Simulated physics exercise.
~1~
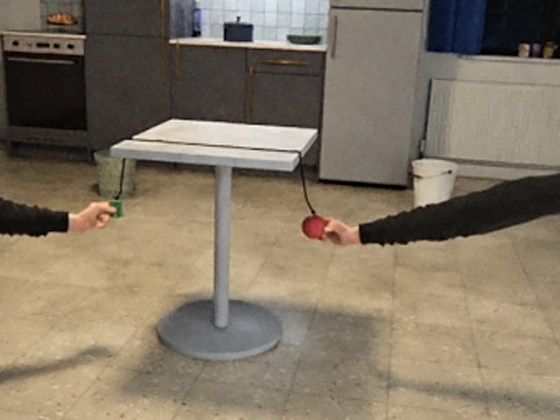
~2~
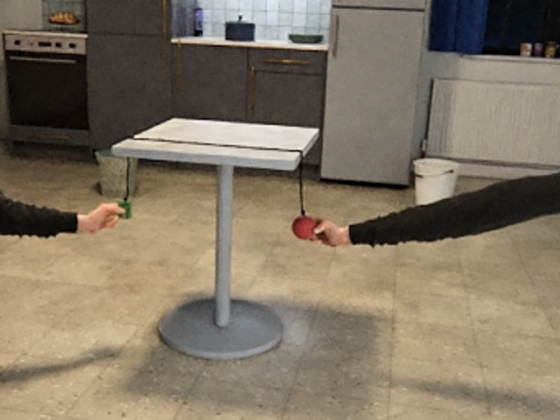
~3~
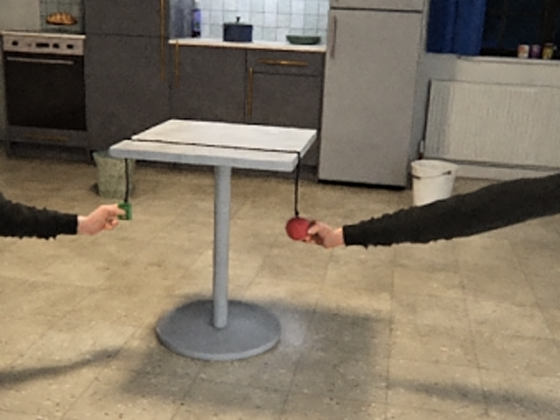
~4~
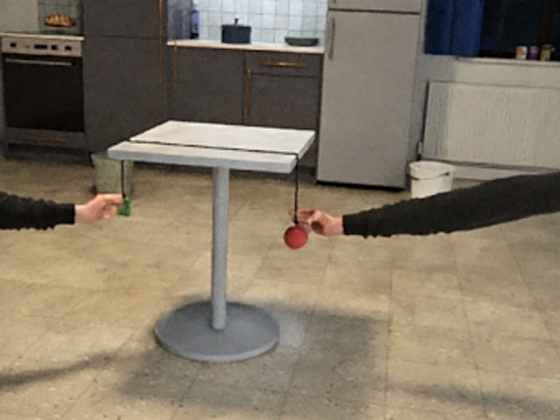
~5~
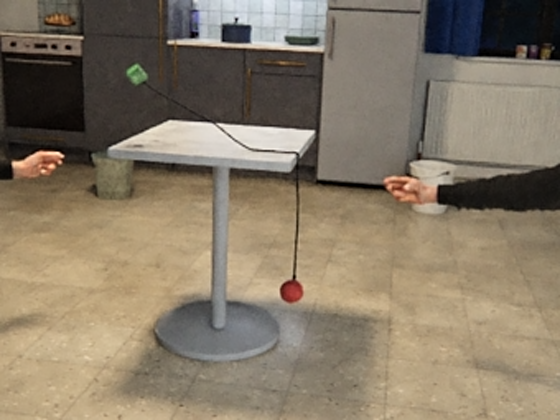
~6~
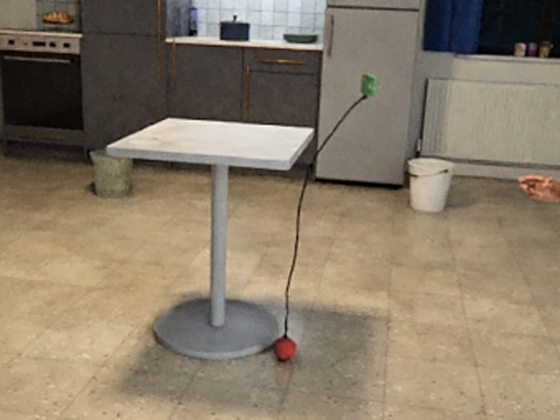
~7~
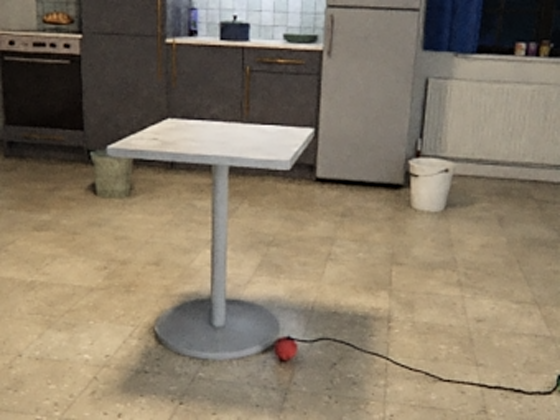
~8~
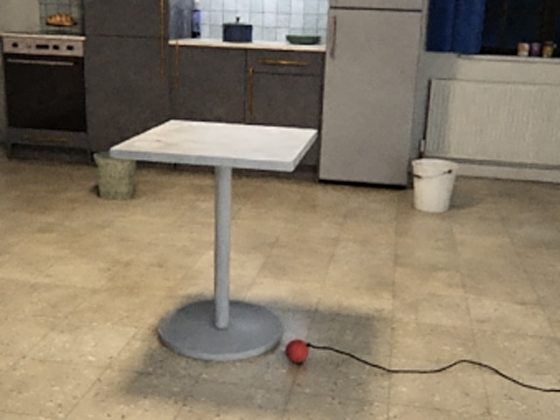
In a kitchen, two hands release a cord over a table, and the red ball drops, pulling the green block off rightwards.
